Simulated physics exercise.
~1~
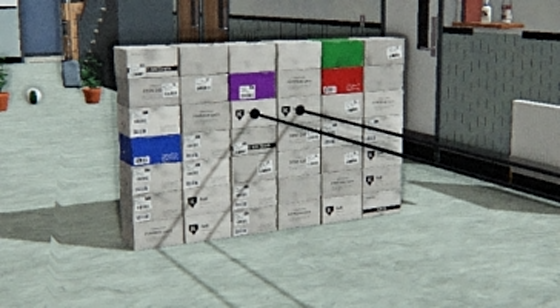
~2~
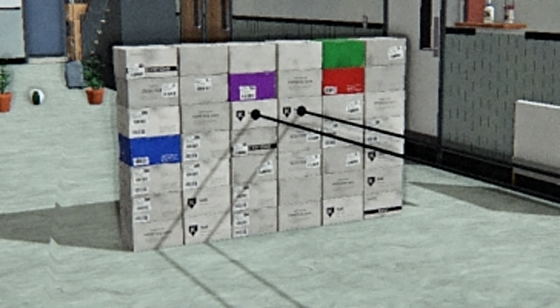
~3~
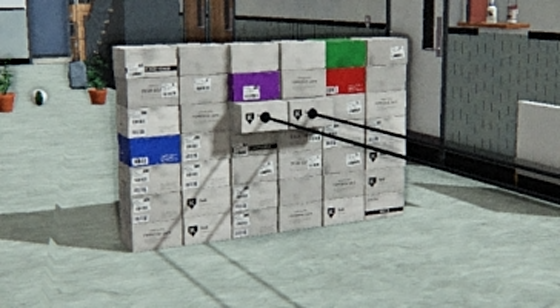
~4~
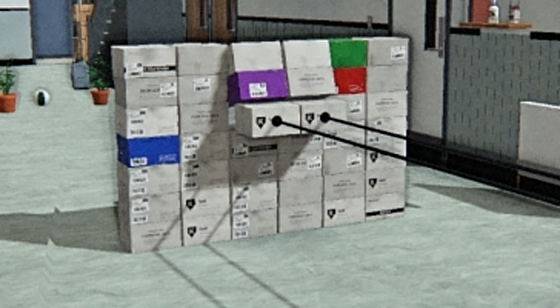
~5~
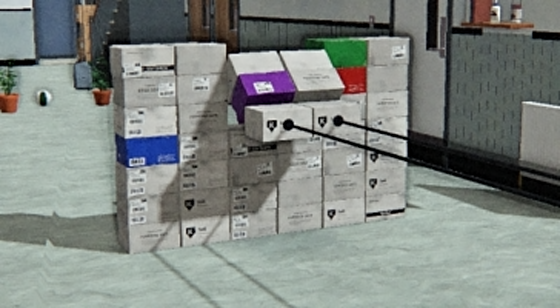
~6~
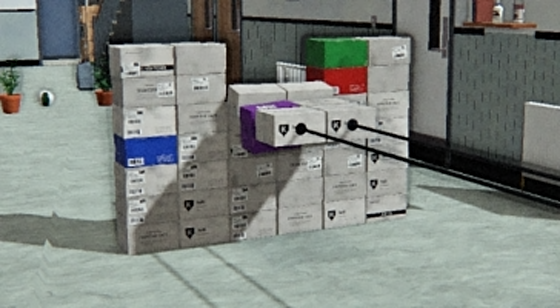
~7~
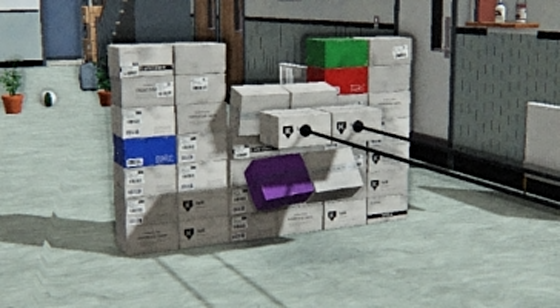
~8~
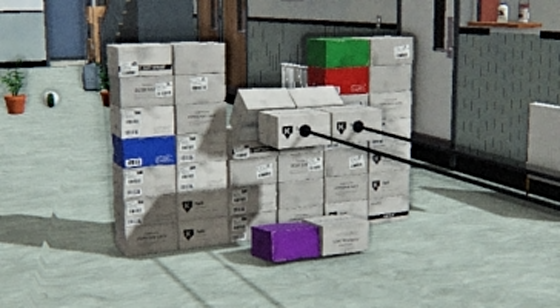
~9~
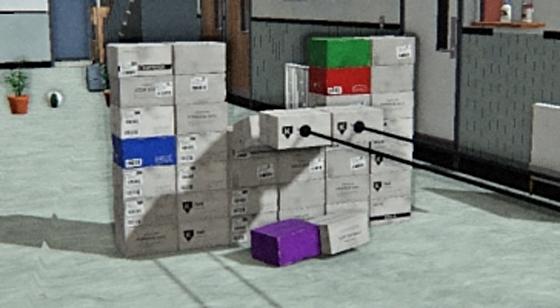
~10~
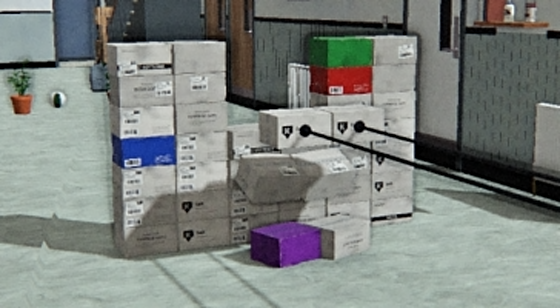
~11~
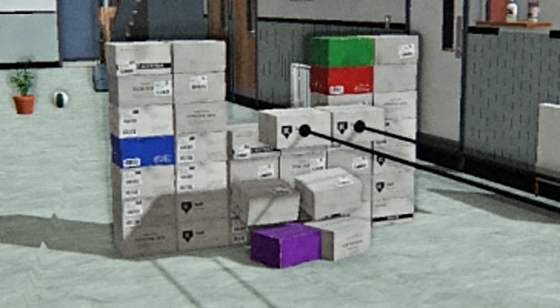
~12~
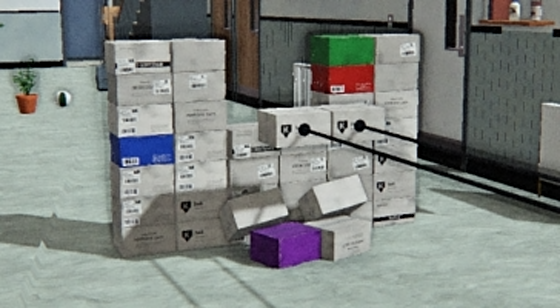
In this clip, two black rods draw a pair of neighbouring pale boxes out of a stacked wall, and the boxes above tip forward and tumble, leaving a purple one and several pale ones on the floor while the blue, red and green boxes stay in place.
